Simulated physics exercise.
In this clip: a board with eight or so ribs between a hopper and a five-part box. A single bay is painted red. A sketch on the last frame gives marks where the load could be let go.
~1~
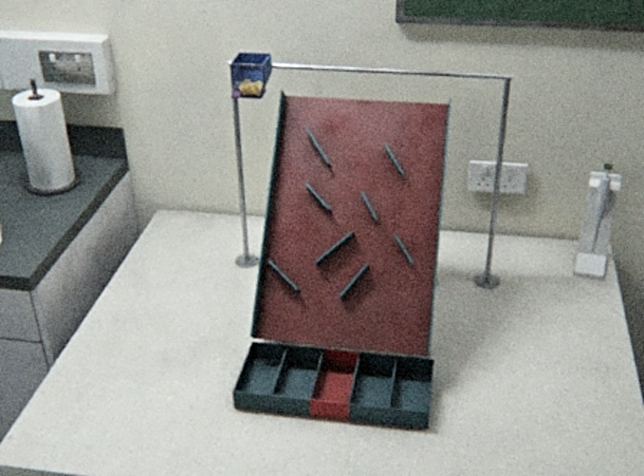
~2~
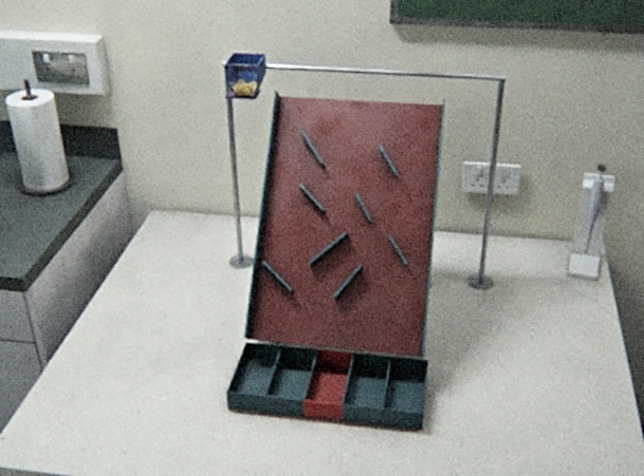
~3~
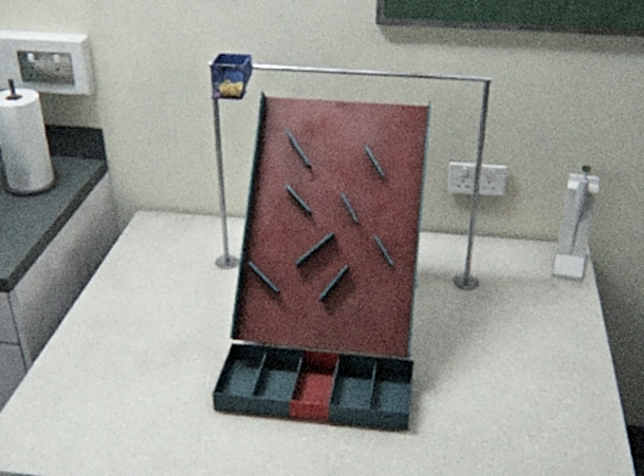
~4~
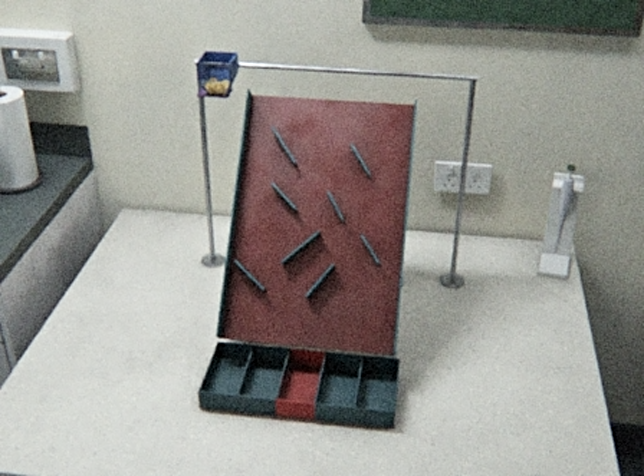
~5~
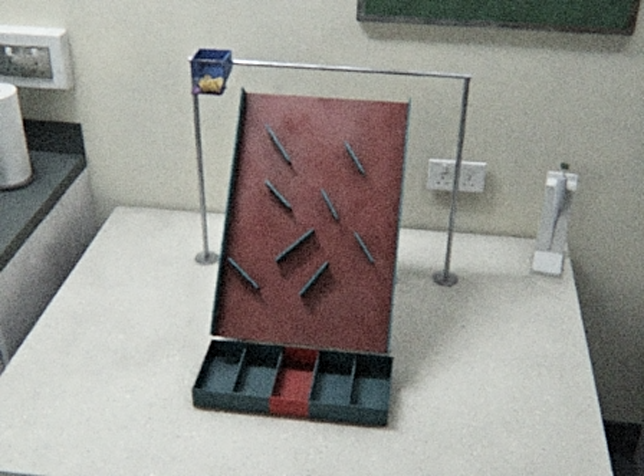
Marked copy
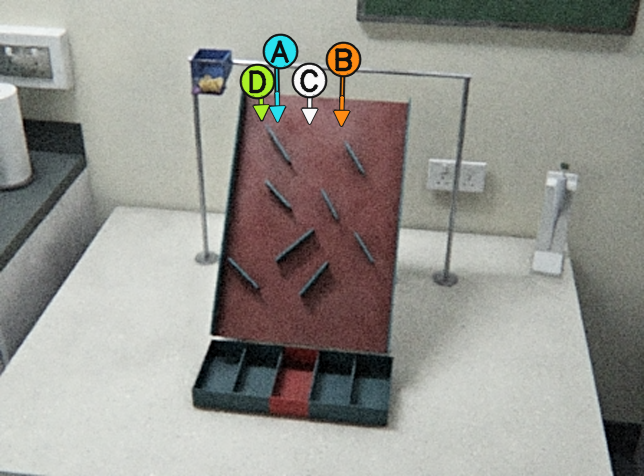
A tilted red board with dark slanted ribs stood on a white table above a five-part tray, a small blue hopper at its upper left; nothing on it moved, only the view shifted slightly.
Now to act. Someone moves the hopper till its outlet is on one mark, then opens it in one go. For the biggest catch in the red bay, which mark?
It is D.
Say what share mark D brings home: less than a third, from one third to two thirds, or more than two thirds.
It is from one third to two thirds.
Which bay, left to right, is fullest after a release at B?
The fifth.
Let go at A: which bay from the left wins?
It is the second one.
On the marked copy, mark A meets the board at (277, 116); mark B meets the board at (341, 120); mark C meets the board at (309, 118); mark D meets the board at (261, 114).
With A, about a tenth in the red bay, the larger part in other bays, about a tenth held on the board.
With B, about a tenth in the red bay, the larger part in other bays, just a few outside the box.
With C, about a tenth in the red bay, the larger part in other bays.
With D, roughly a third in the red bay, roughly two thirds in other bays.
